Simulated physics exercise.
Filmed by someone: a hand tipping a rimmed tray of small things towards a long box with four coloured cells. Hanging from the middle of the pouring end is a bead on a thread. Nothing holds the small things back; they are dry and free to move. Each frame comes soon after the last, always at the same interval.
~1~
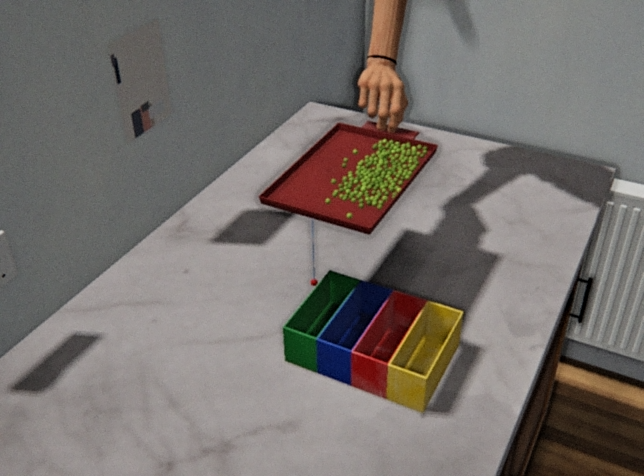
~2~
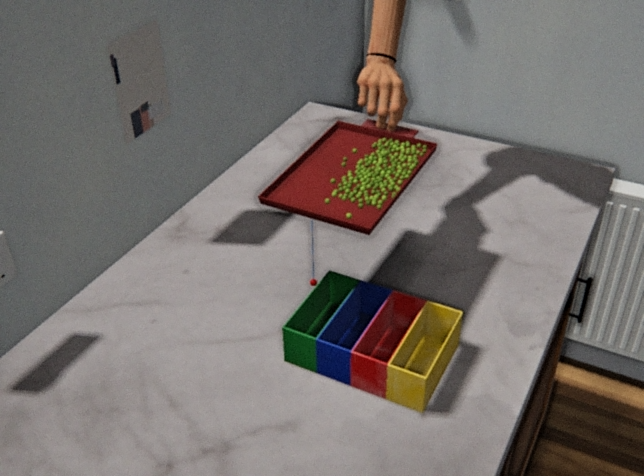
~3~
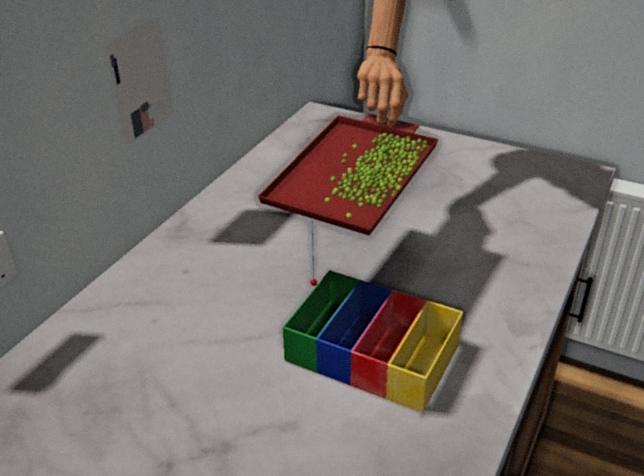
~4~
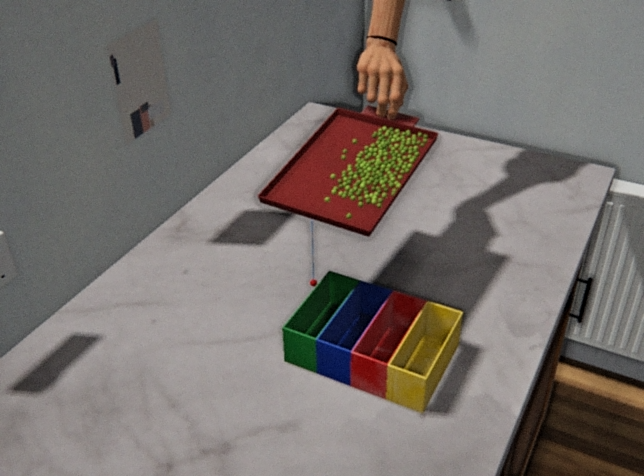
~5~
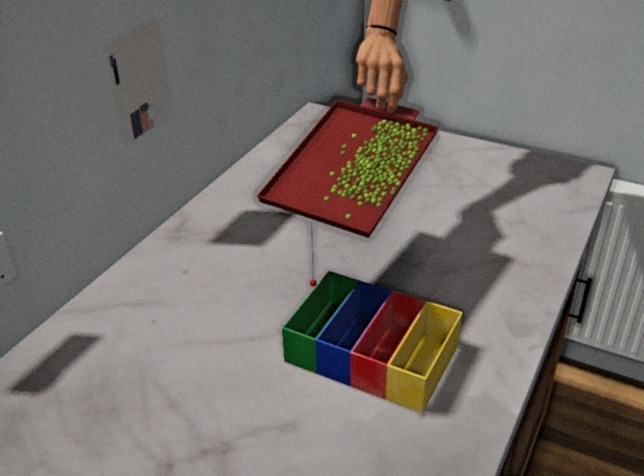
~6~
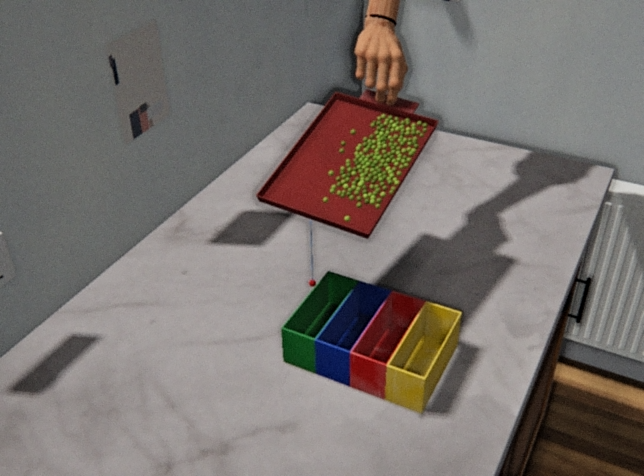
On a pale marble-patterned countertop against grey walls, seen from above at an angle, a white radiator stands beyond the right edge. A wooden-looking hand holds a rimmed red tray of small green peas, heaped towards its right side, above a long box with green, blue, red and yellow cells, while a red bead hangs on a thread from the tray's near end. The hand slowly raises the tray's far end, tilting it slightly towards the box, and the peas shift very little as the view stays still.
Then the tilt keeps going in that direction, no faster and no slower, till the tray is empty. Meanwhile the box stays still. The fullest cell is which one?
The blue cell.
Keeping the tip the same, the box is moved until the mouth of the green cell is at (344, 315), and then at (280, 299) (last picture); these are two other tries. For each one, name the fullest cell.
The green one, then the cell in red.
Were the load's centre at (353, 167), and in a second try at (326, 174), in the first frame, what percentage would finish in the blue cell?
In order, about 70 and 60 in a hundred.
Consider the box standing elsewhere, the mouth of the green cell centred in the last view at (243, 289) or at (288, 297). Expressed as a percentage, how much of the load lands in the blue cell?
Roughly 0% the first time and 20% the second time.
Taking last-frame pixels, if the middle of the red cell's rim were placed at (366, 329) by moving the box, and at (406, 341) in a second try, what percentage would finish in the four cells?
First placement near 100 percent, second near 90 percent.
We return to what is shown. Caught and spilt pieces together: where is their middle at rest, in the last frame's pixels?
Roughly at (349, 353), give or take.
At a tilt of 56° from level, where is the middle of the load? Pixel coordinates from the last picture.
The load is centred around (354, 209).
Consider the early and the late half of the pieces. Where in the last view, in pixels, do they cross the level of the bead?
(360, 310), then (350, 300).
Soon, tray tipped steeply; nearly all on the tray; a stray few in the red cell; a stray few in the blue cell; a stray few falling or outside the box.
A while on, tray tipped right over; about a third on the tray; about a third in the blue cell; a small part in the red cell; a stray few in the green cell; about a quarter falling or outside the box.
Towards the end, tray tipped past a quarter turn; most in the blue cell; a small part in the green cell; a small part in the red cell; a stray few falling or outside the box.
Finally, tray tipped past a quarter turn; most in the blue cell; a small part in the green cell; a small part in the red cell; none in the yellow cell; a stray few outside the box.
